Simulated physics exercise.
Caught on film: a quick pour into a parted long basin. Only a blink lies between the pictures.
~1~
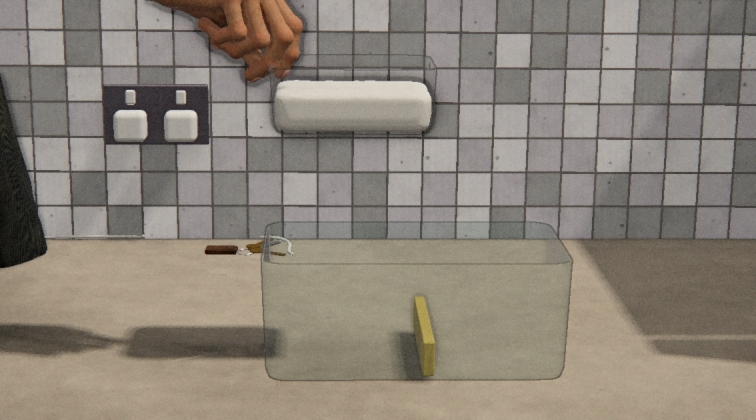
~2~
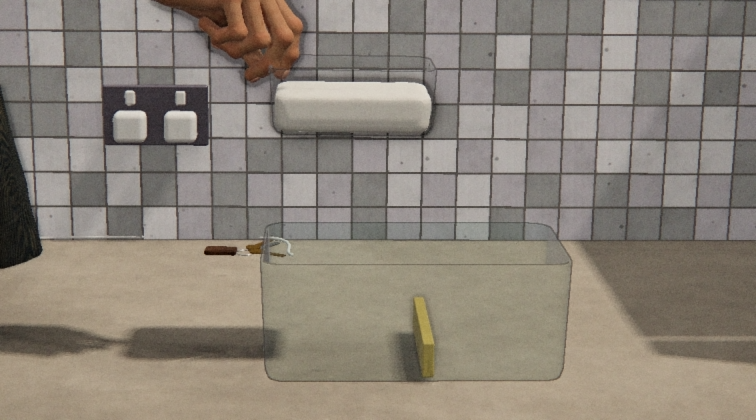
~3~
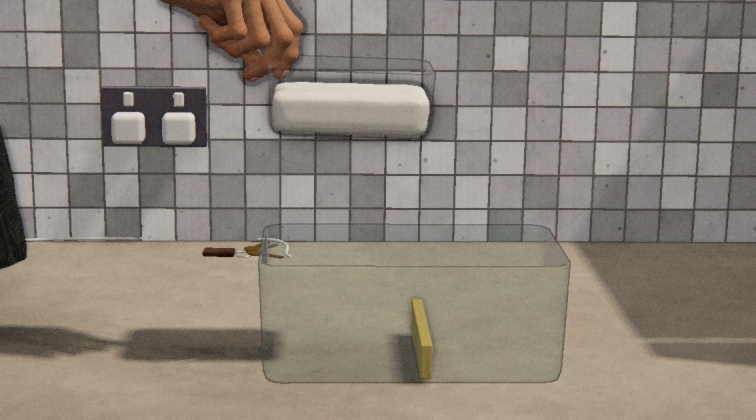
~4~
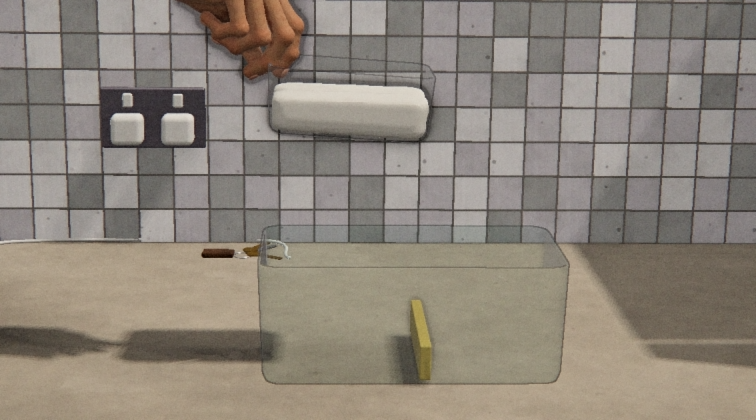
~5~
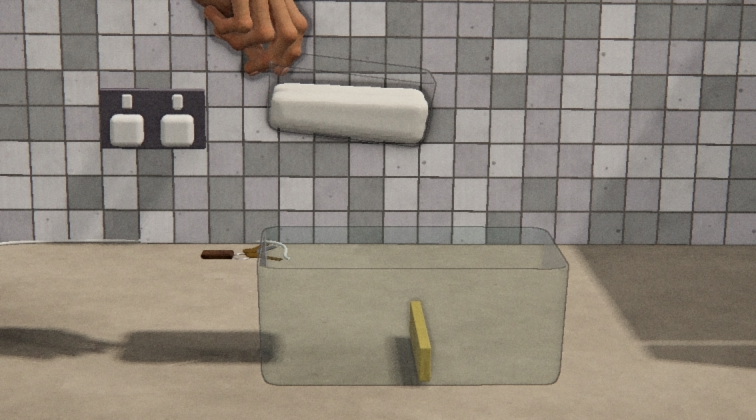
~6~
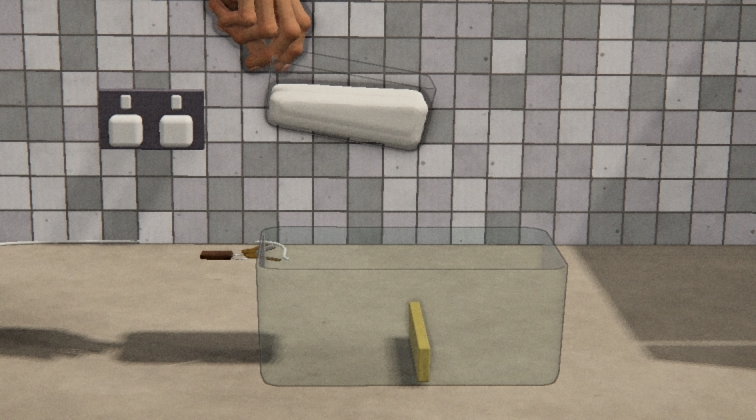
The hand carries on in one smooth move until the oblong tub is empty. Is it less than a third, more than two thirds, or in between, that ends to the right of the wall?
The share right of the wall is above two thirds.
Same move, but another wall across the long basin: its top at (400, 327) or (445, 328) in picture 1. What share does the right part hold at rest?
About 90 and 65 per cent.
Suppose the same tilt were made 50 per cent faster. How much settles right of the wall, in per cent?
Close to 70 per cent.
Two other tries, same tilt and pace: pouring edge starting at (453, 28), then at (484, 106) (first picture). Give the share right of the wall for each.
The first gives 85 %, the second 90 %.
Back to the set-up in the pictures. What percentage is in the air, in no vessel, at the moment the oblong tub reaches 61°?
About 35 per cent.
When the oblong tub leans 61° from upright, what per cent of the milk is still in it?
About 50 per cent.
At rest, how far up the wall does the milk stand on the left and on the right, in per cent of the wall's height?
Some 10 per cent left and 60 right.
A moment on, the oblong tub is tipped part way and 48 per cent is still to pour, 0 is left of the wall and 16 right of it.
Next, the oblong tub is tipped on its side and 9 per cent is still to pour, 6 is left of the wall and 77 right of it.
Then the oblong tub is tipped right over and 0 per cent is still to pour, 17 is left of the wall and 82 right of it.
Later the oblong tub is tipped right over and 0 per cent is still to pour, 17 is left of the wall and 82 right of it.
At rest 17 per cent lies left of the wall, 82 right of it and 1 outside.
